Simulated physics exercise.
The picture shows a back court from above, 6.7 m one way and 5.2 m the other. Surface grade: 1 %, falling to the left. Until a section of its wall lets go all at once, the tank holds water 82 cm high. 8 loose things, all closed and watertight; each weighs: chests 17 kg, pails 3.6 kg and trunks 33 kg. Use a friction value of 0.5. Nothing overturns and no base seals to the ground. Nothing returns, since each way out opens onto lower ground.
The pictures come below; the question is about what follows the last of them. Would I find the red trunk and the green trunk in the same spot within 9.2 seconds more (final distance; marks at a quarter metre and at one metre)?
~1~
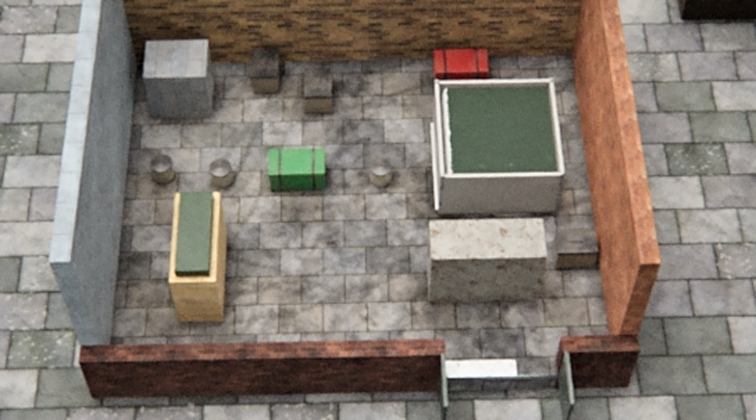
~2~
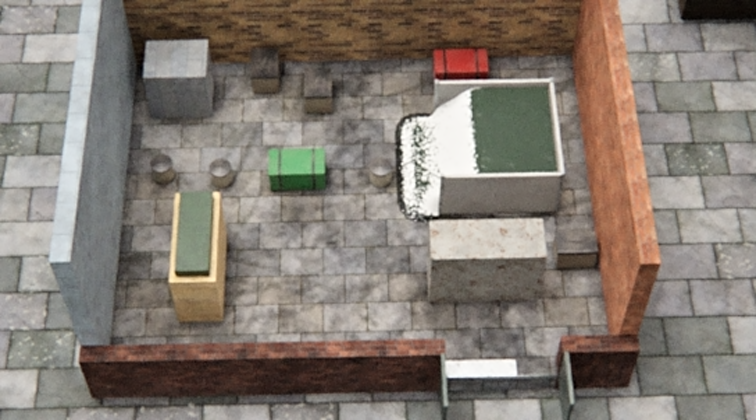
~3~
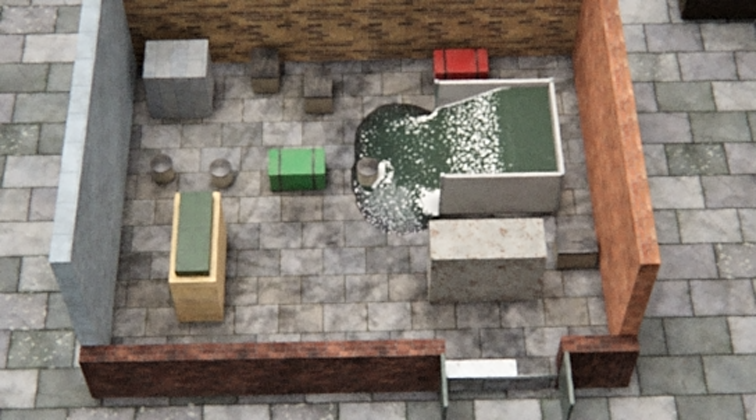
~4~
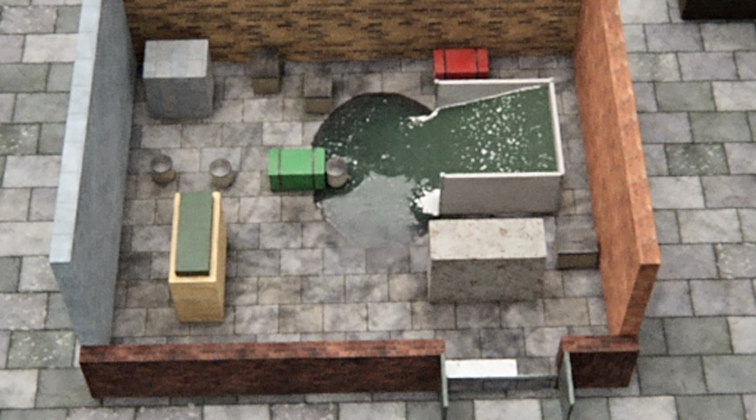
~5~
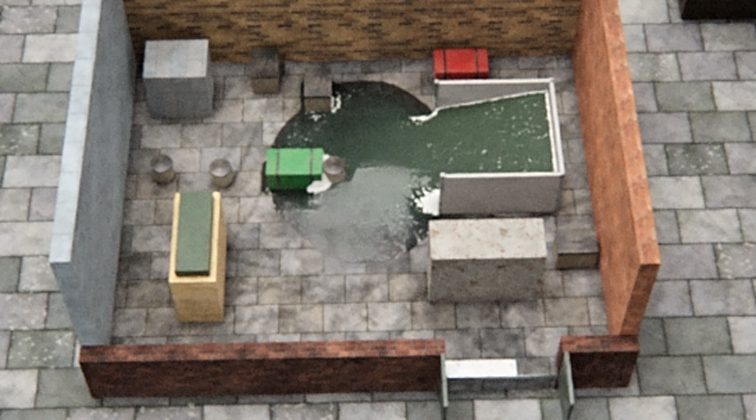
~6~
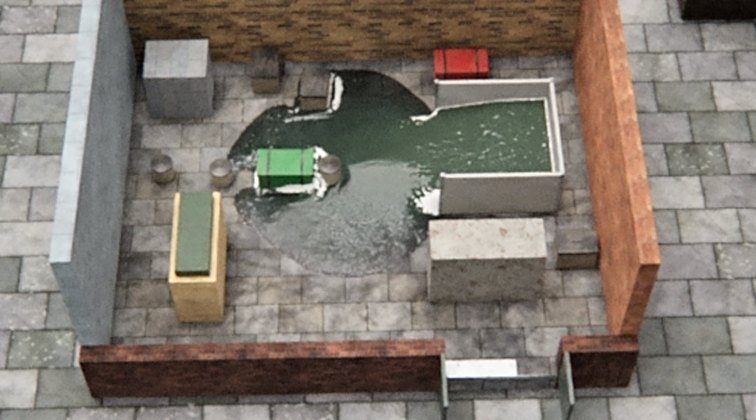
One by one: I'd say the red trunk remains almost still. I'd say the green trunk goes a long distance.
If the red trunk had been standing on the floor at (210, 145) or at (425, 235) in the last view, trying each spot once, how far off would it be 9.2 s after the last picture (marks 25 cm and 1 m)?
I'd say it lands far off on the first try and it does not really move on the second.
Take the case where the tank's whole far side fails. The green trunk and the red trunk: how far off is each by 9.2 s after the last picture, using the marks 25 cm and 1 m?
With that failure, the green trunk keeps its spot, and the red trunk covers a big distance.
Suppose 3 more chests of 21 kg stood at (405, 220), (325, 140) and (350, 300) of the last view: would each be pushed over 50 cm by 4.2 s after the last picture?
In order: Above it, above it, below it.
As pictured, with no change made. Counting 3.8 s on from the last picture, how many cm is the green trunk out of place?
About 200 cm.
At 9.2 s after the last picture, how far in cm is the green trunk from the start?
200 centimetres.
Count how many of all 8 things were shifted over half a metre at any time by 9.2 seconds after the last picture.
6 of them.
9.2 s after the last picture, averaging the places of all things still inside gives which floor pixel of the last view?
I'd put it around (292, 225).
Then, 1.2 s after the last picture the red trunk is near (461, 61), 0.0 m from its start, aground; the green trunk is near (171, 181), 1.8 m from its start, aground; 0 of 8 are out; 5 afloat.
Then, 3.8 s after the last picture the red trunk is near (461, 61), 0.0 m from its start, aground; the green trunk is near (161, 193), 2.0 m from its start, afloat; 0 of 8 are out; 6 afloat.
Then, 6.2 s after the last picture the red trunk is near (461, 61), 0.0 m from its start, aground; the green trunk is near (149, 220), 2.3 m from its start, afloat; 0 of 8 are out; 6 afloat.
Then, 9.2 s after the last picture the red trunk is near (461, 61), 0.0 m from its start, aground; the green trunk is near (153, 195), 2.1 m from its start, aground; 0 of 8 are out; 3 afloat.
